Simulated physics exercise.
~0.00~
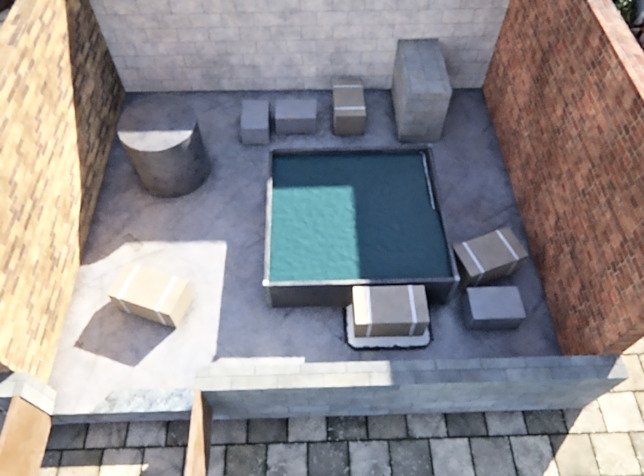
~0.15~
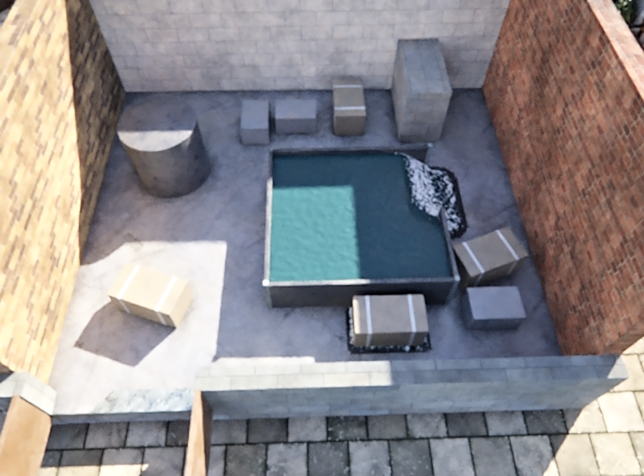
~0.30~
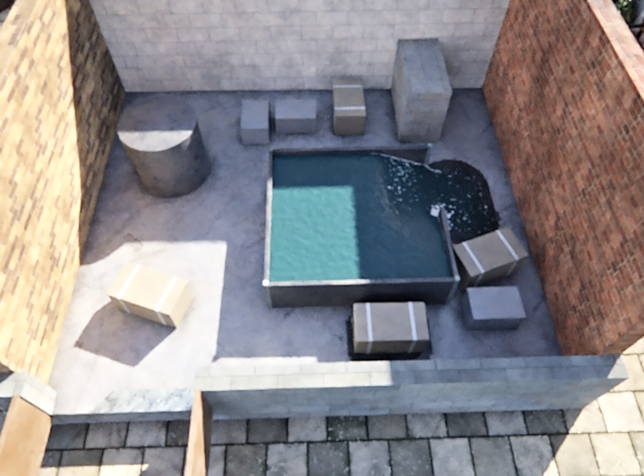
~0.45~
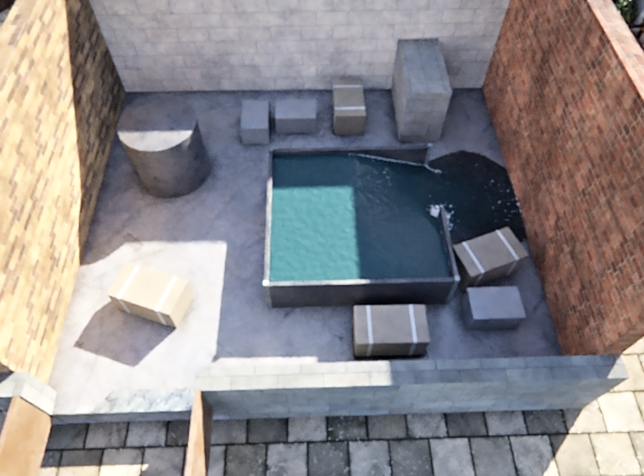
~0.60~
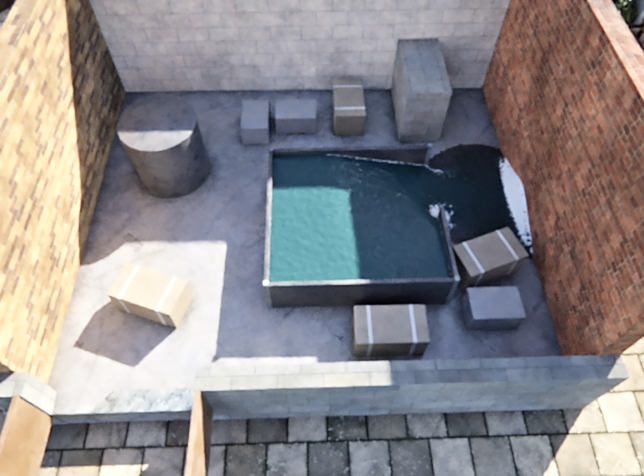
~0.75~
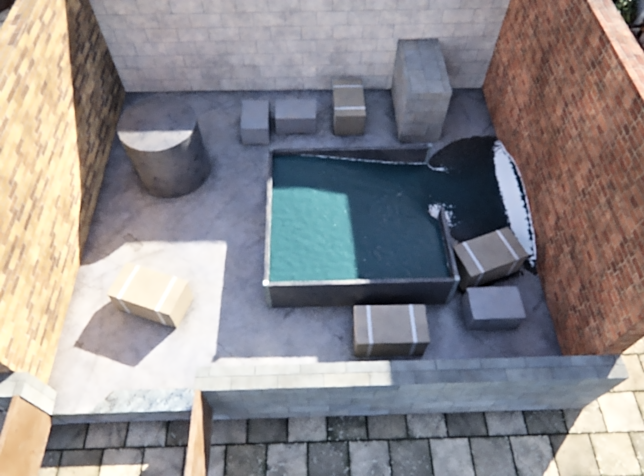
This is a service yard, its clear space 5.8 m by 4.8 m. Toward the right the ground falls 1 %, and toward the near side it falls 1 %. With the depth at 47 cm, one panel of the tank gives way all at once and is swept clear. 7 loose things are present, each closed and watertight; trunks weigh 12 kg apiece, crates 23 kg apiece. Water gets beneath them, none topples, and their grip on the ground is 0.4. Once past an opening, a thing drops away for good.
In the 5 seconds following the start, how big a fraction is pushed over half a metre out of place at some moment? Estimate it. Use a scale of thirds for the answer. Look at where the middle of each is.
On that scale: One to two thirds.
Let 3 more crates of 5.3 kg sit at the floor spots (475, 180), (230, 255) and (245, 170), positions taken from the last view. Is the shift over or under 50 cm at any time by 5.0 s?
Result, one by one: Exceeded, not exceeded and not exceeded.
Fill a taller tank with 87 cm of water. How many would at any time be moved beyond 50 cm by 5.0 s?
With that change, 6 of them.
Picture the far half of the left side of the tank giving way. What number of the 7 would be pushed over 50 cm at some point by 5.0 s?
2.
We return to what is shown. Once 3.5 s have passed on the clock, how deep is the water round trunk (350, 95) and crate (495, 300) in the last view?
Roughly 0 and 9 cm.
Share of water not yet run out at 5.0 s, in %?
Somewhere near 100 percent, give or take.
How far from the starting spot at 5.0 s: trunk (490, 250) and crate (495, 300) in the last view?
Net shifts, in order: 140 cm and 250 cm.
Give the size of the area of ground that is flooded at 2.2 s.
Wet area: Approx. 9.5 m2.
After 1.1 s 0 of 7 are over 50 cm from their spots; 0 afloat.
After 2.2 s 0 of 7 are over 50 cm from their spots; 1 afloat.
After 3.5 s 2 of 7 are over 50 cm from their spots; 1 afloat.
After 5.0 s 3 of 7 are over 50 cm from their spots, and 3 have been at some point; 1 afloat.
